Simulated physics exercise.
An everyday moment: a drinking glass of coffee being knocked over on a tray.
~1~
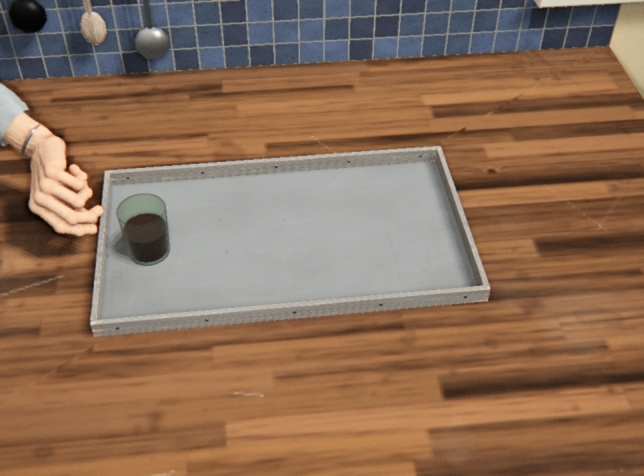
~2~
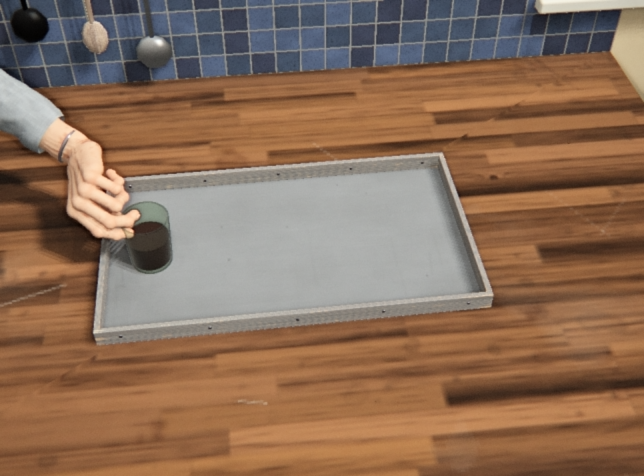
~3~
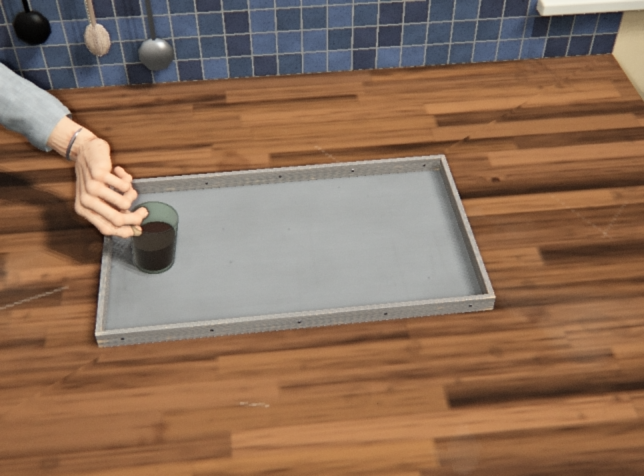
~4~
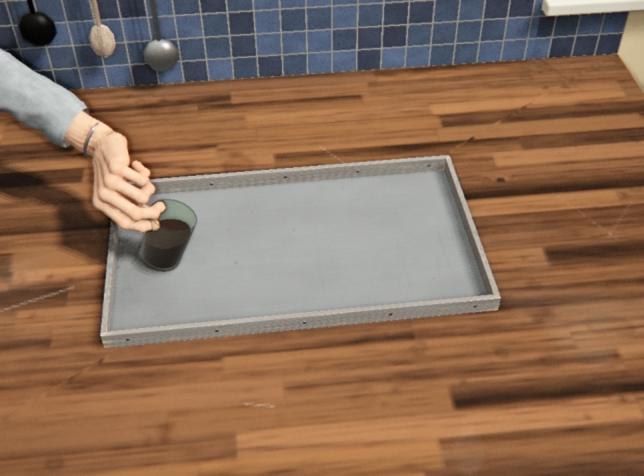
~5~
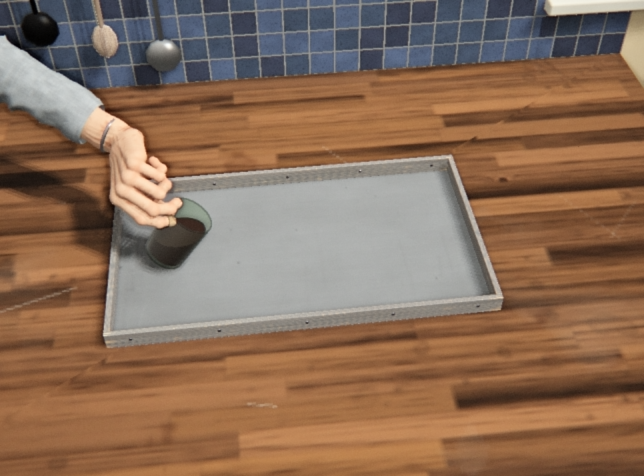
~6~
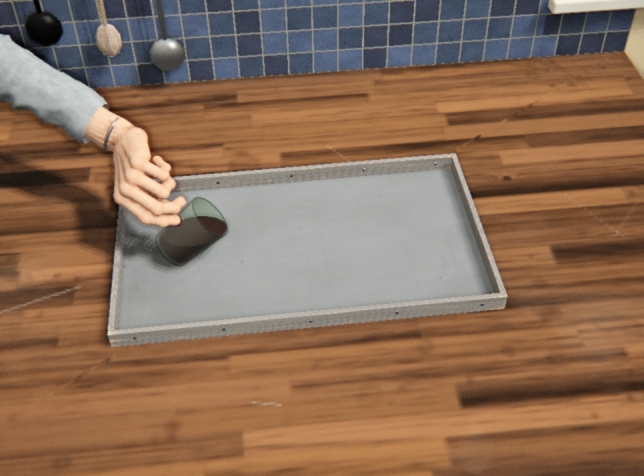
In this clip, a hand reaches in from the left toward a half-full glass of dark liquid standing on a gray tray, then nudges it, and the glass shifts slightly and tips steadily farther to the right.
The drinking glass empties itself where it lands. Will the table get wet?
The spill stays in the tray.
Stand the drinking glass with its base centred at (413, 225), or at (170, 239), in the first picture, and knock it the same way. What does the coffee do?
First it escapes from the tray, then it is held by the rim.
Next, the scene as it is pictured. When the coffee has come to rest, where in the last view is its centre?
Near (386, 232).
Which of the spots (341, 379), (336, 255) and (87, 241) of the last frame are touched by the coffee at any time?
One: Dry. Two: Reached. Three: Clear of it.
Next, the drinking glass lies in the tray; the puddle covers about as much as a plate; the top is dry.
After that, the puddle covers about as much as a tray; the top is dry.
Finally, the puddle covers about as much as a tray; the top is dry.
